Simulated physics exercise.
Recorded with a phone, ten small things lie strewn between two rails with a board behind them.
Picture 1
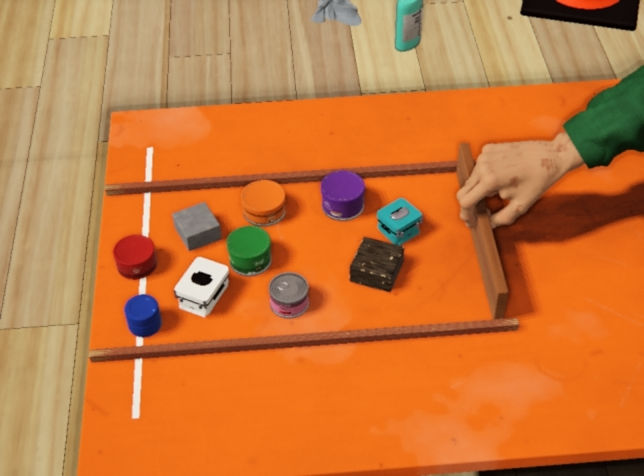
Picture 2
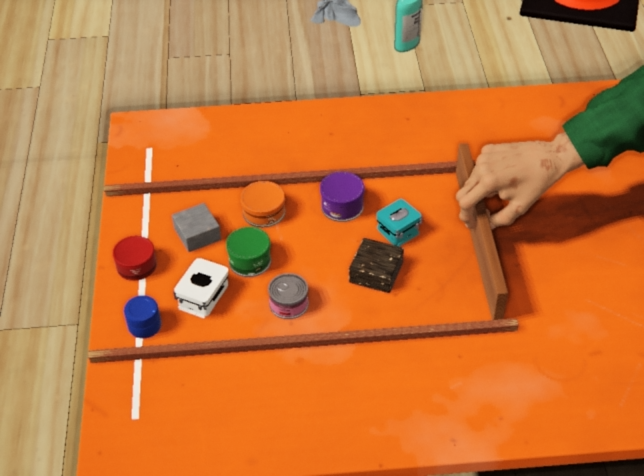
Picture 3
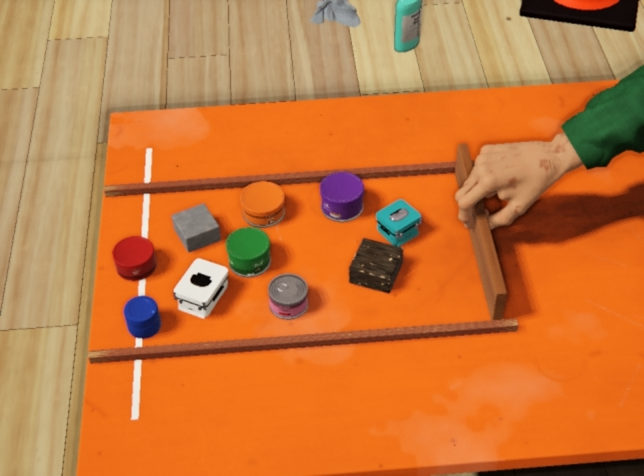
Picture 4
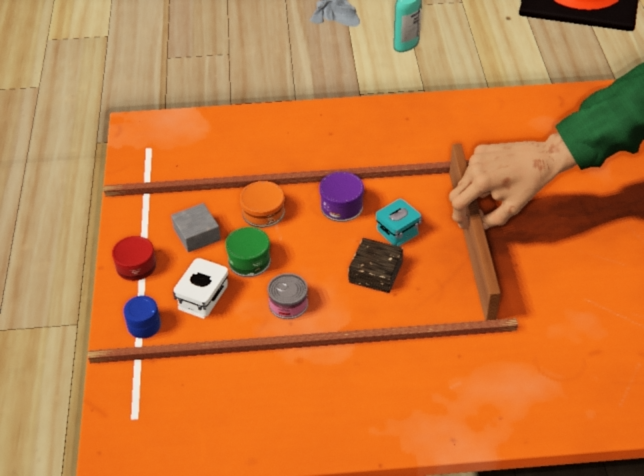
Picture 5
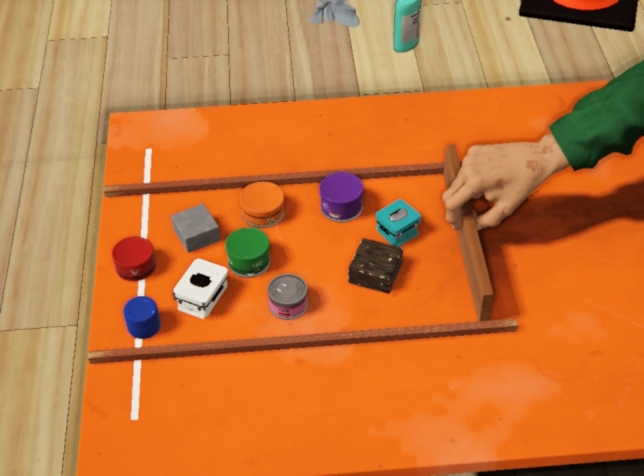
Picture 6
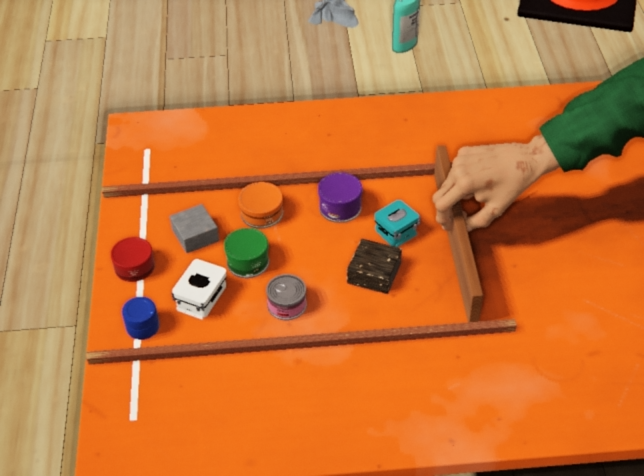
The clip shows ten small tubs, blocks and cases scattered between two rails on an orange table, while a hand holds a board upright at the right, keeping it still at first, then sliding it slightly left.
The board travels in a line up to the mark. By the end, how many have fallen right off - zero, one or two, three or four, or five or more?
By the end, five or more have.
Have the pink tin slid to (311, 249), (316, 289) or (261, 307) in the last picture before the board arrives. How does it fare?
Place by place, it holds its place, goes down, holds its place.
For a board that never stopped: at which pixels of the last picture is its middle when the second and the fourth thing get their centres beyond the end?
At (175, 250) for the second, at (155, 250) for the fourth.
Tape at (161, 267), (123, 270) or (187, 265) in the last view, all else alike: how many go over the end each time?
Going through each try, you'd get 2, 6 and 1.
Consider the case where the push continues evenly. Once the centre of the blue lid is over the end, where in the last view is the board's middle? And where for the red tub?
The middle is at (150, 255) when it's the blue lid, and at (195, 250) when it's the red tub.
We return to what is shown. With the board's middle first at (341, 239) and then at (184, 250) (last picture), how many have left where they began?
Well, it's 4 at the first one and 10 at the second.
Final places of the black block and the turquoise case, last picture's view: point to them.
Black block at about (117, 291), turquoise case at about (124, 241).
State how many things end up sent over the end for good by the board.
The figure is 6, exactly.
Soon after, none off yet; red tub at rest near (133, 260); blue lid at rest near (141, 318); grey block at rest near (194, 228).
After that, none off yet; red tub at rest near (133, 260); blue lid at rest near (141, 318); grey block displaced about its own width near (159, 236).
In the end, the number that fall off is five or more; gone, orange tin, green pot, white case, grey block, blue lid and red tub.
